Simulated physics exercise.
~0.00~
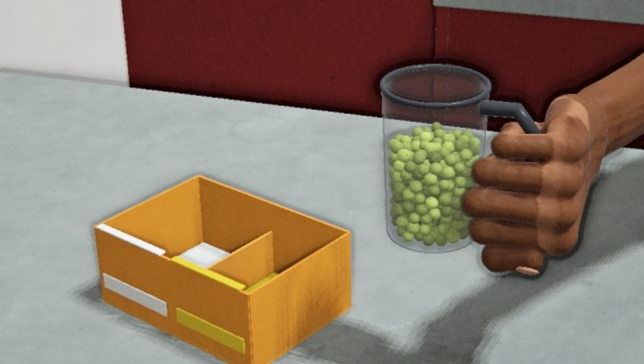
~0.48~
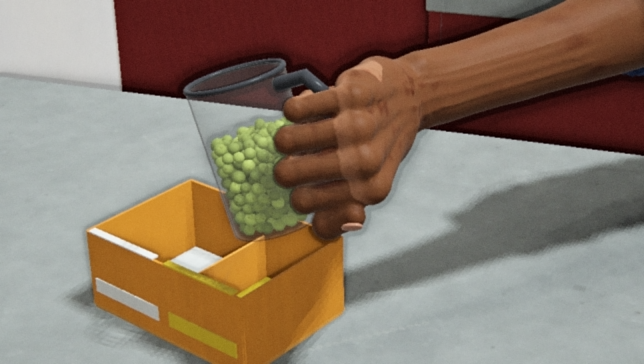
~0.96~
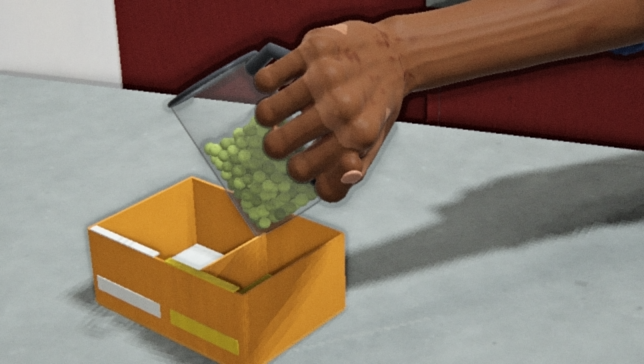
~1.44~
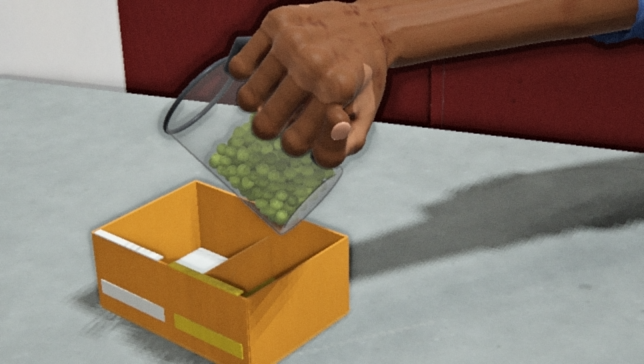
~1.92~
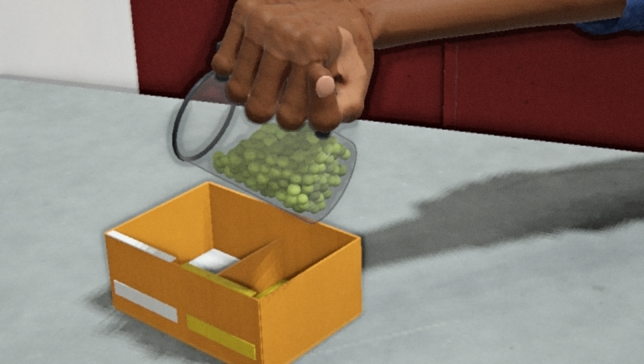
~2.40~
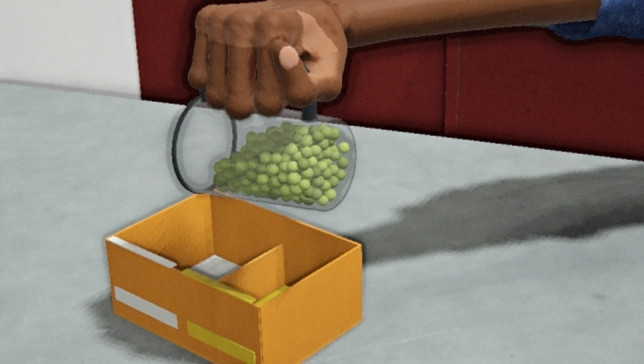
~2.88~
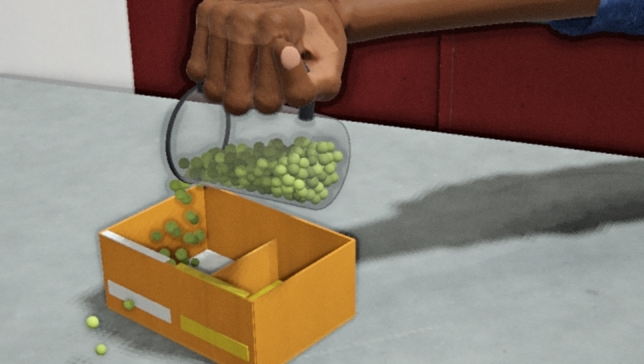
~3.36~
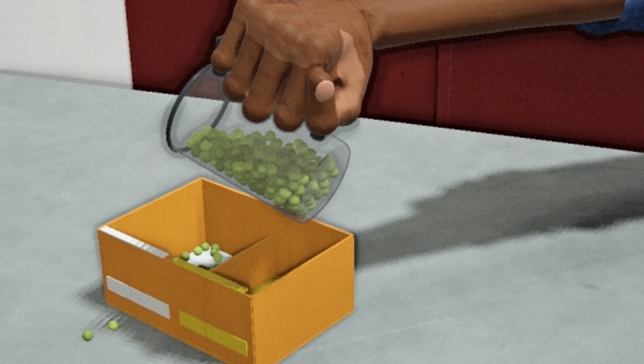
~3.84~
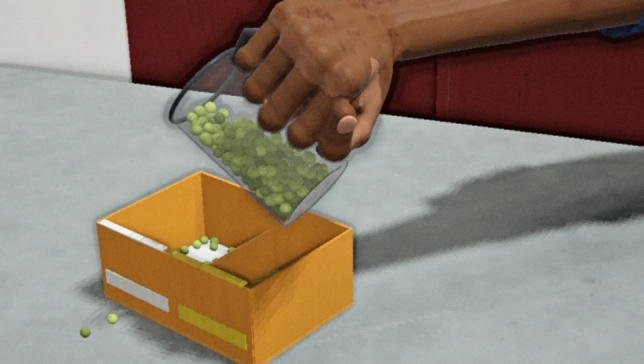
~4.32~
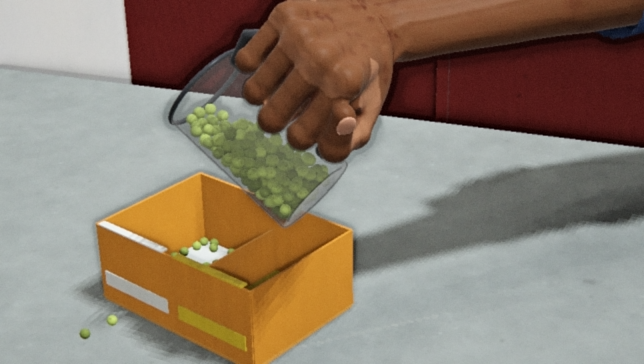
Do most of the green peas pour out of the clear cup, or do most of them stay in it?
Most of the peas stay in the cup. A smaller share drops into the white section of the box before the hand tilts the cup back, and only a couple land on the table.
A hand tipping a clear cup over an orange divided box, dropping some green peas into the white section, then tilting back with most still inside.
